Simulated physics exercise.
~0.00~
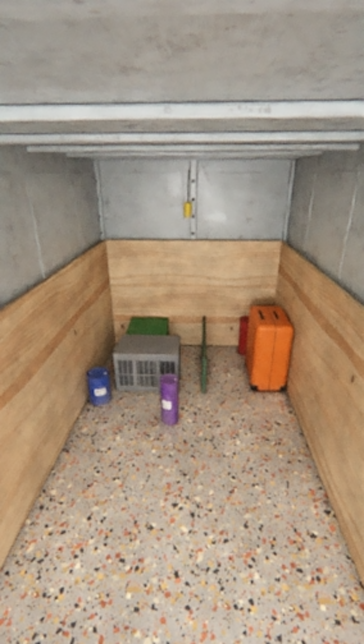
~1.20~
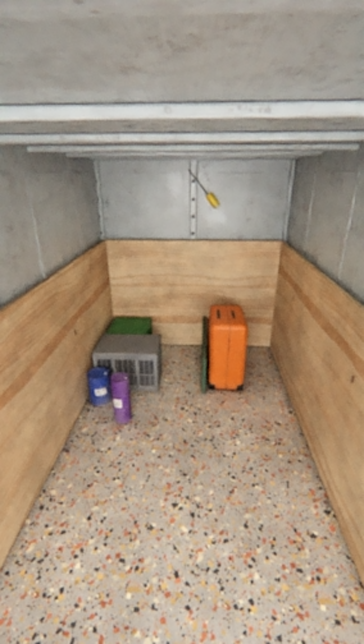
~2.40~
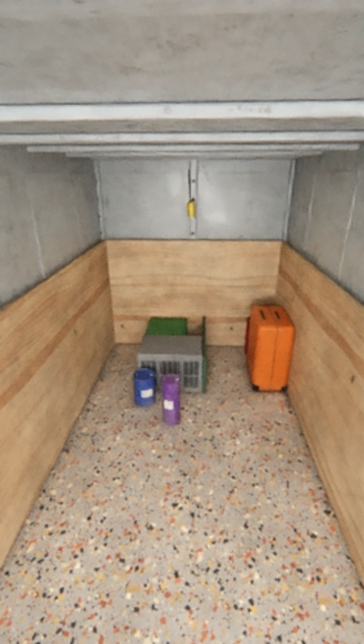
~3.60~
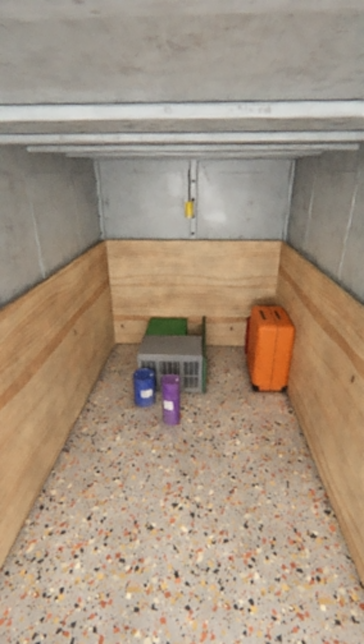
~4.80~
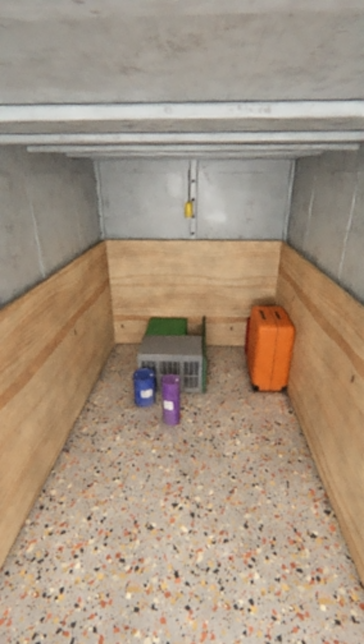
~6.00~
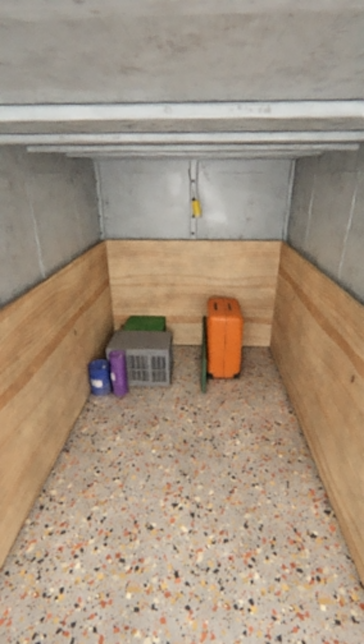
At first, a grey crate, a green chest, blue and purple canisters and a slim green object stand in a wood-lined van bay, with an orange case at right and a red canister behind it. The load shifts left, the case moving inward and the purple canister closing on the blue one, while a yellow tag on the front wall swings out to the right. Then everything slides back right, the case returning to the right wall. A still spell follows. Finally the load shifts left and deeper, leaving the canisters by the left wall and the case upright near the front wall.
